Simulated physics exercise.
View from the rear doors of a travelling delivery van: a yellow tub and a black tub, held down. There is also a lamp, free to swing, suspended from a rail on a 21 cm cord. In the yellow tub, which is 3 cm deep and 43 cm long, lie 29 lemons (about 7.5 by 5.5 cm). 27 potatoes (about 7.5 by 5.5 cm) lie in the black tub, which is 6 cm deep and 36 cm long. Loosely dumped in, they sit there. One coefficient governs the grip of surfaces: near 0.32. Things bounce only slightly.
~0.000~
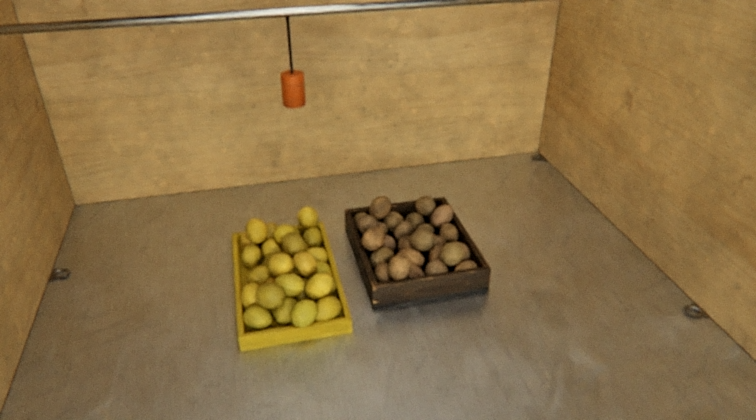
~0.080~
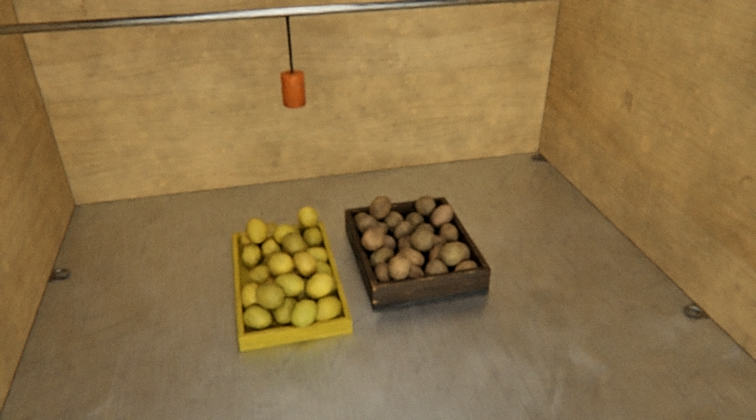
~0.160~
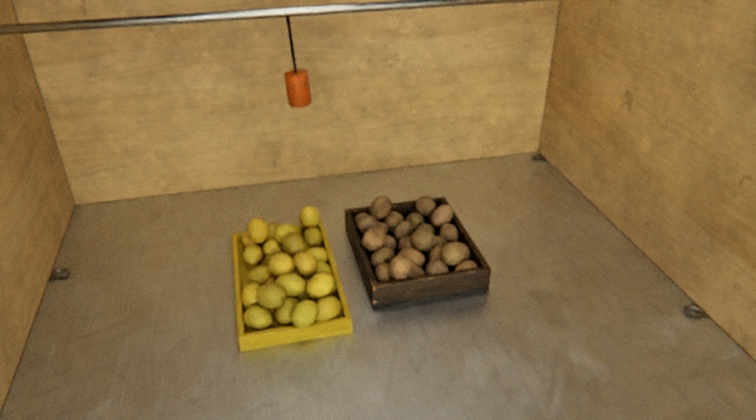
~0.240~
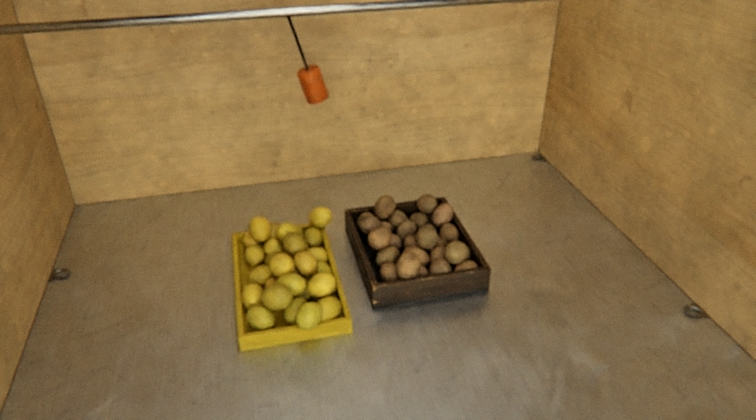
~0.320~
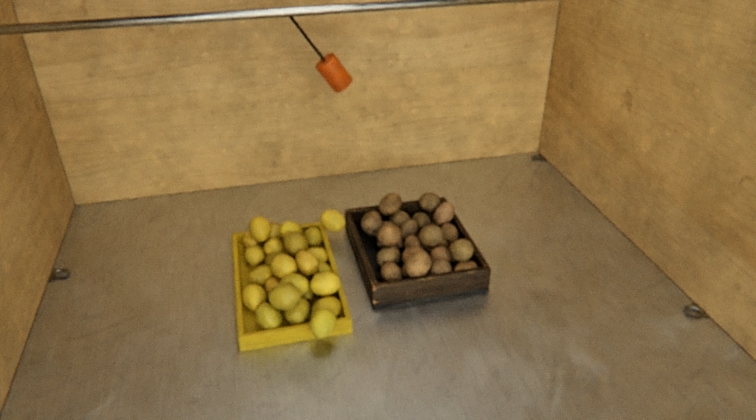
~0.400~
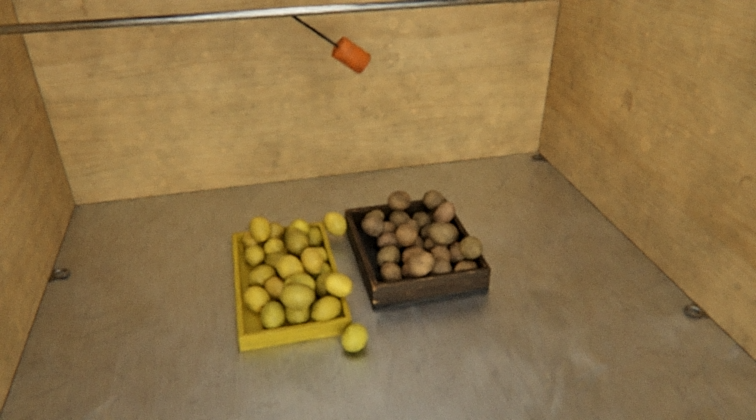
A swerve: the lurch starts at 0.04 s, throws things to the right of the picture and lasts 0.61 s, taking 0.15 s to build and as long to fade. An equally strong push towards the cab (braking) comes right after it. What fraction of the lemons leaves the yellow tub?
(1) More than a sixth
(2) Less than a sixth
The answer is 1.
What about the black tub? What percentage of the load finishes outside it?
For the black tub, 20 percent.
After 0.63 s, yellow tub 23 in, 6 out and black tub 24 in, 3 out.
After 0.93 s, yellow tub 21 in, 8 out and black tub 22 in, 5 out.
After 1.34 s, yellow tub 20 in, 9 out and black tub 21 in, 6 out.
Outcome (at 1.86 s), yellow tub 19 in, 10 out and black tub 21 in, 6 out. Asked share, 10 of 29, 34 per cent.
